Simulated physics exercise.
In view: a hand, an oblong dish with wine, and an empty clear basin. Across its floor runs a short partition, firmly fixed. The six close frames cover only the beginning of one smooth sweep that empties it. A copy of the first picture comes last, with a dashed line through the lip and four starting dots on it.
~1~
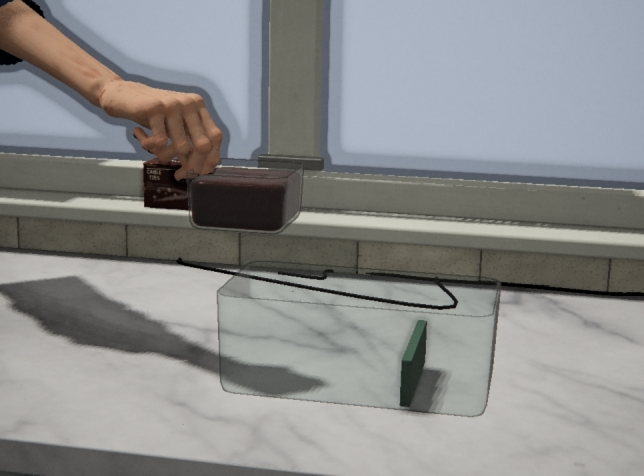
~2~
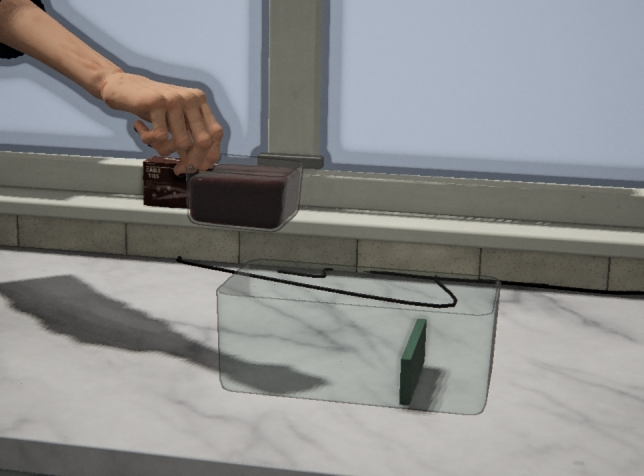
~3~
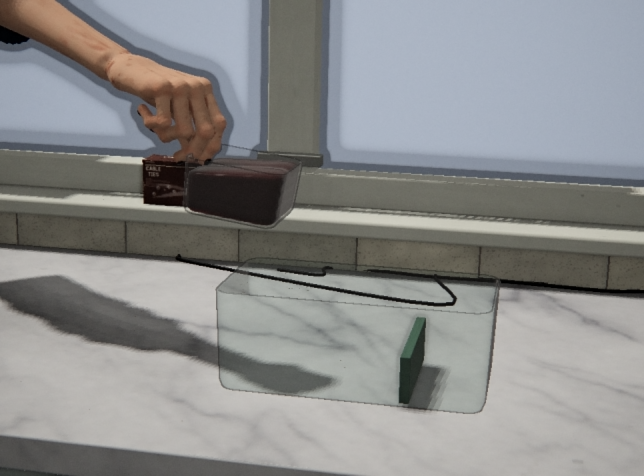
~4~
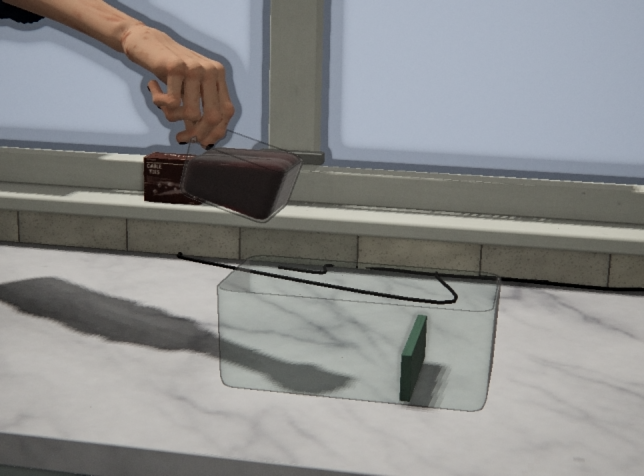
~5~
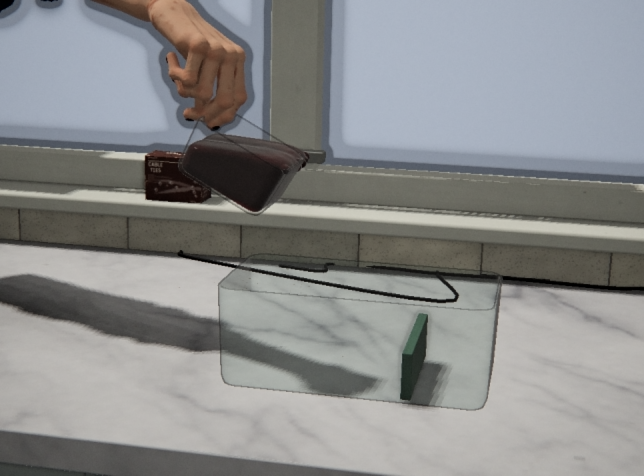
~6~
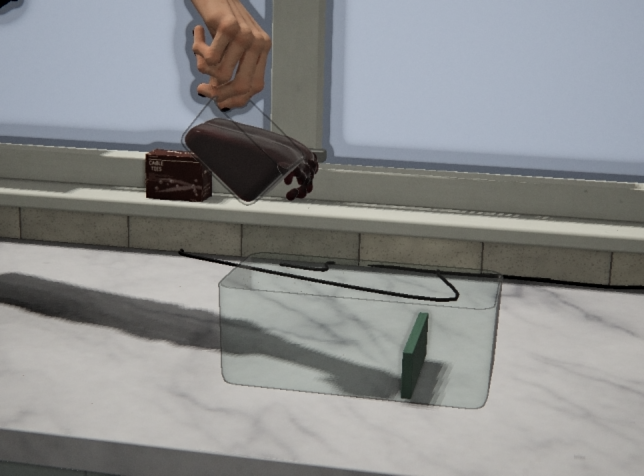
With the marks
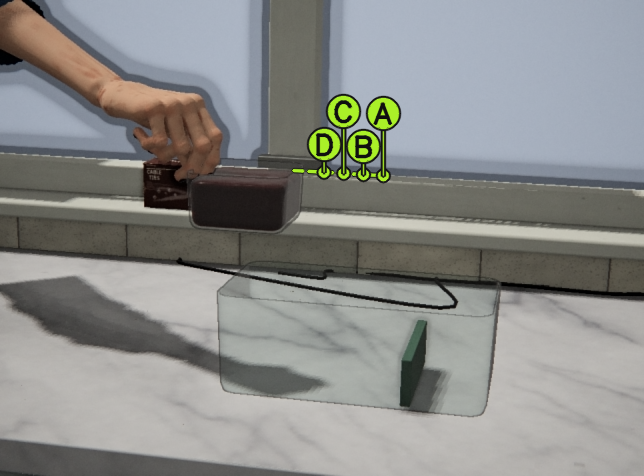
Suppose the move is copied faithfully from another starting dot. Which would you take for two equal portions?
I would pick spot D.
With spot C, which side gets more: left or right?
More ends on the right.
In lime, A at (383, 175); B at (363, 174); C at (343, 173); D at (324, 172).
With A, about 22 % ends left of the wall and 71 % right of it; 7 % is lost outside.
With B, about 21 % ends left of the wall and 76 % right of it; 3 % is lost outside.
With C, about 28 % ends left of the wall and 66 % right of it; 6 % is lost outside.
With D, about 49 % ends left of the wall and 46 % right of it; 5 % is lost outside.
